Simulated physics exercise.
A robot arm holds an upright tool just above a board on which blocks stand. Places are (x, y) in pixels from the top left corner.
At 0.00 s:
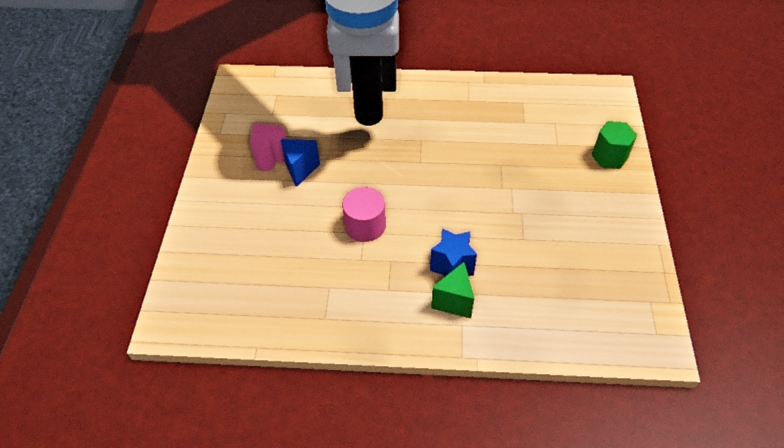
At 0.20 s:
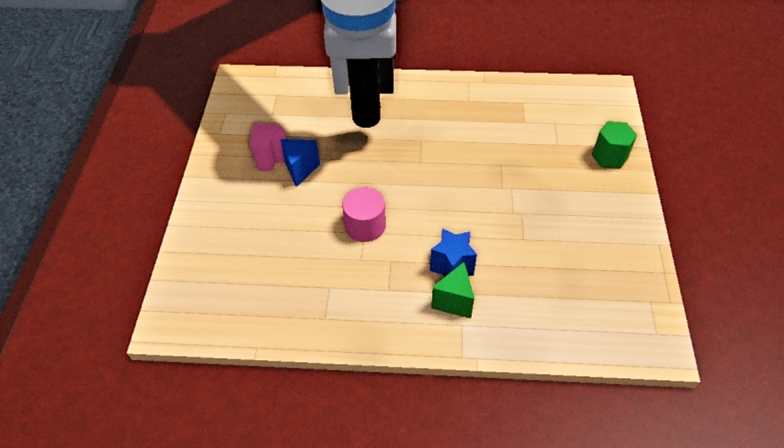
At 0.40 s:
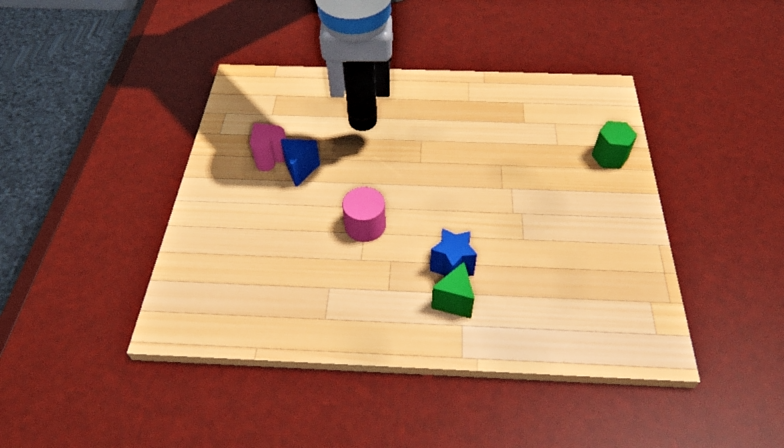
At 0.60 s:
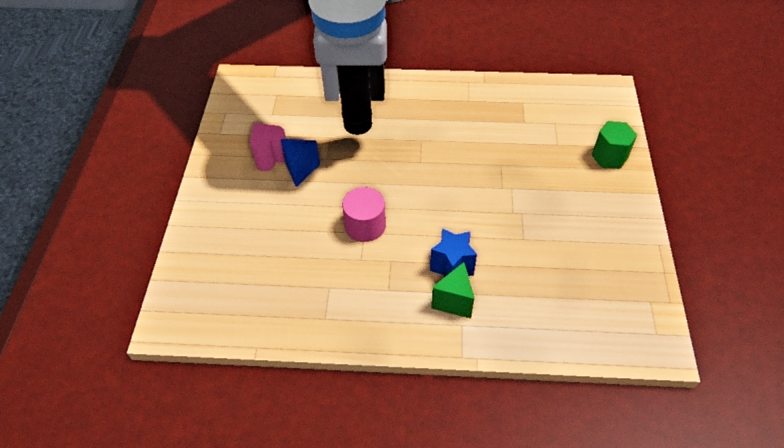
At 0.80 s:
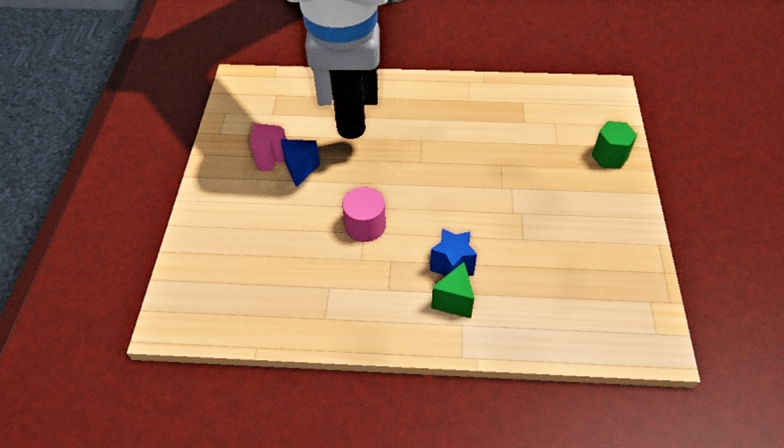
A light wooden board lies on a dark red surface, seen from above at an angle, with a robot arm reaching in from the top and holding a black upright tool over it. A pink block and a blue triangular block sit at upper left, a pink cylinder near the centre, a blue star above a green triangular block below, and a green hexagonal block at upper right. The tool drifts slightly left and downward while the blocks and the camera stay still.
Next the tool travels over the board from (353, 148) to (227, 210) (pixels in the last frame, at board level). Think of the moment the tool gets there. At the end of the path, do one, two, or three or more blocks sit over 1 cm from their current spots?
Blocks displaced: 1.
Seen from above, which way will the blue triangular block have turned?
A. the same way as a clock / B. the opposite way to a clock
Letter A.
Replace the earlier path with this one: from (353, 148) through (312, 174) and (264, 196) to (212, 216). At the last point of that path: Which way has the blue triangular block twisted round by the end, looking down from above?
It twists with the clock when seen from above.
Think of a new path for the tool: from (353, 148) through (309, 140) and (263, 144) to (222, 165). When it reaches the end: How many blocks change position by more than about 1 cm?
Count: 1.
On the path given first. One third of the way, tool (309, 150); blue triangular block (277, 156), turned 25° clockwise.
Two thirds of the way, tool (266, 171); blue triangular block (238, 175), turned 65° clockwise.
At the end, tool (221, 193); pink heart block still; blue triangular block (191, 197), turned 65° clockwise.
